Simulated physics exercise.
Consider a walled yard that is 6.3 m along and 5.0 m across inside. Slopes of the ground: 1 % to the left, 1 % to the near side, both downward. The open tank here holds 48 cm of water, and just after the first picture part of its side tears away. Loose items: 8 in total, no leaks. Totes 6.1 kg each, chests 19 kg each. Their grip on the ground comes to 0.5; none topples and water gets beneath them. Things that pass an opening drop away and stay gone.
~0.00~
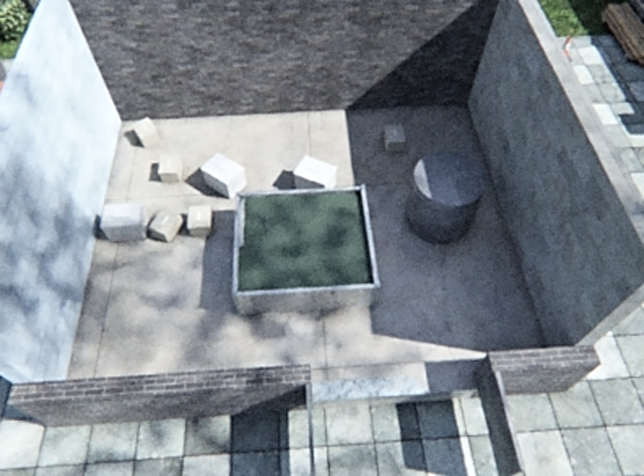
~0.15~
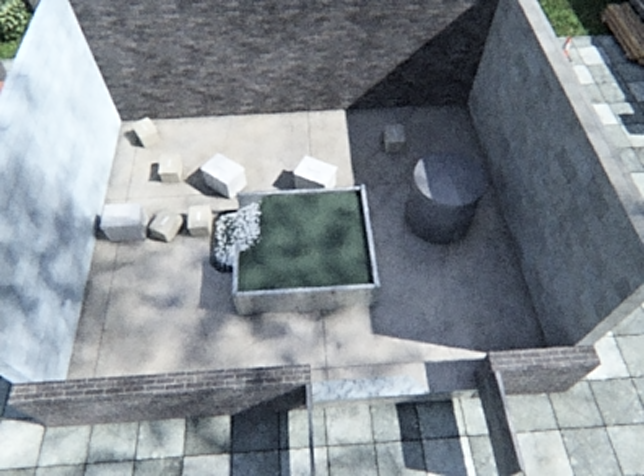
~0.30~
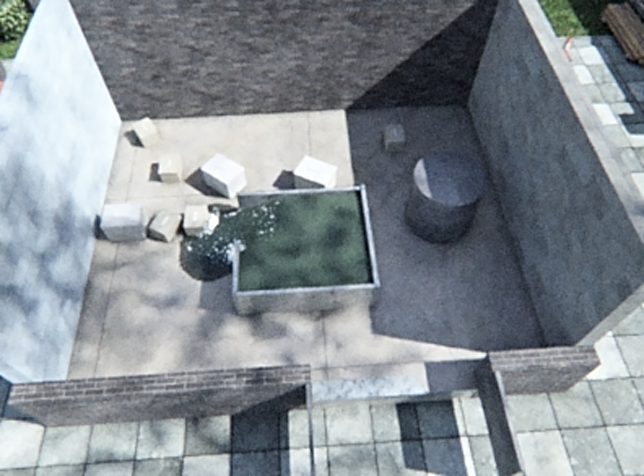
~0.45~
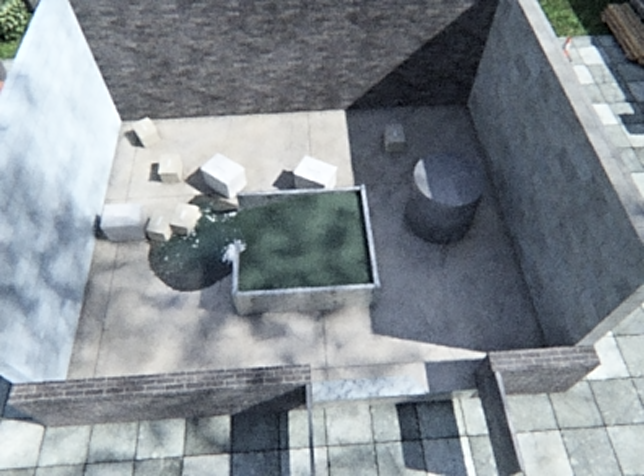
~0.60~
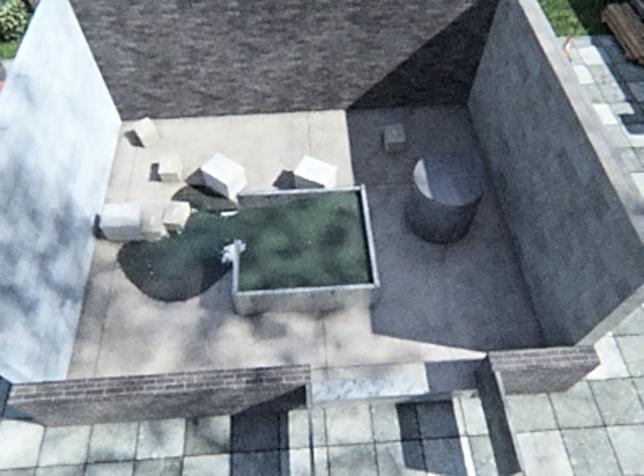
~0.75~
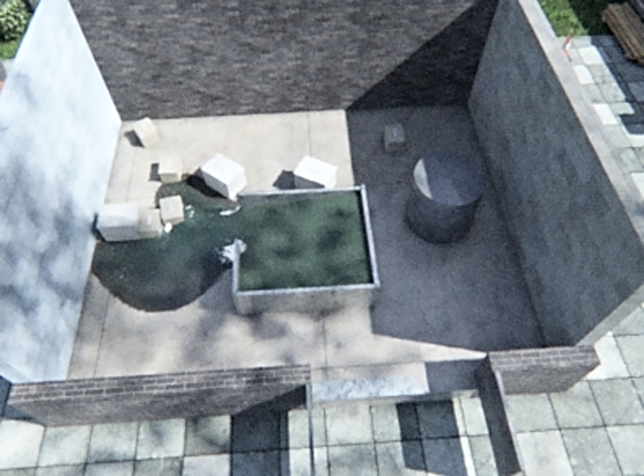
At first, a rectangular tank of dark green water stands among pale boxes and a grey cylinder in a walled yard. White, foaming water bursts from its left side, then spreads leftward in a dark, widening pool around the nearest boxes, and two small ones shift left toward a larger box.
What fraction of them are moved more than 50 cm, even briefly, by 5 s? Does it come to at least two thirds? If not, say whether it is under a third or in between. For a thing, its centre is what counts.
No, between one and two thirds.
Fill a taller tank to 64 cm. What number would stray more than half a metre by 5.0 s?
The answer would then be 5.
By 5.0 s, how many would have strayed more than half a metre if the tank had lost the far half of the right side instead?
You'd get 1 in that case.
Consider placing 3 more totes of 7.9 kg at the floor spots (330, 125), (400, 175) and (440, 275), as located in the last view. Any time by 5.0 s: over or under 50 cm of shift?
Answers in order are does not cross, does not cross and does not cross.
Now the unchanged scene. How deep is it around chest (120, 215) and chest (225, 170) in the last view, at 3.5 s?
Around 12 cm and 1 cm.
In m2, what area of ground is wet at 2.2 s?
Somewhere around 10.5 m2, roughly.
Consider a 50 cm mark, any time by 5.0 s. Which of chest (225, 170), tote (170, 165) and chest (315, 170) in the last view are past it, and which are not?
Taking them in turn, the answers are smaller, greater and smaller.
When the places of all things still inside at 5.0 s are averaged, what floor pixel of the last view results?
Close to pixel (256, 164).
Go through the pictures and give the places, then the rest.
In the first frame, a tote at (199, 216) rests on the ground; a tote at (165, 221), on the bottom; water covers 3.0 m2; 0 of 8 have shifted.
In the second frame, a tote at (199, 216) rests on the ground; a tote at (165, 221), on the bottom; 3.4 m2 under water; 0 of 8 have shifted.
In the third frame, a tote at (195, 216) rests on the ground, 5 cm from its start; a tote at (165, 221), on the bottom; water covers 3.8 m2; 1 of 8 have shifted.
In the fourth frame, a tote at (183, 215), on the bottom, 23 cm from its start; a tote at (160, 221), on the bottom, 7 cm from its start; 4.5 m2 under water; 2 of 8 have shifted.
In the fifth frame, a tote at (175, 212) rests on the ground, 36 cm from its start; a tote at (153, 221), on the bottom, 19 cm from its start; water covers 5.3 m2; 2 of 8 have shifted.
In the sixth frame, a tote at (171, 208), on the bottom, 45 cm from its start; a tote at (150, 220), on the bottom, 23 cm from its start; water covers 6.2 m2; 2 of 8 have shifted.
After 1.1 s 1 of 8 are over 50 cm from their spots; 1 afloat.
After 2.2 s 2 of 8 are over 50 cm from their spots; 3 afloat.
After 3.5 s 5 of 8 are over 50 cm from their spots; 4 afloat.
After 5.0 s 5 of 8 are over 50 cm from their spots, and 5 have been at some point; 2 afloat.
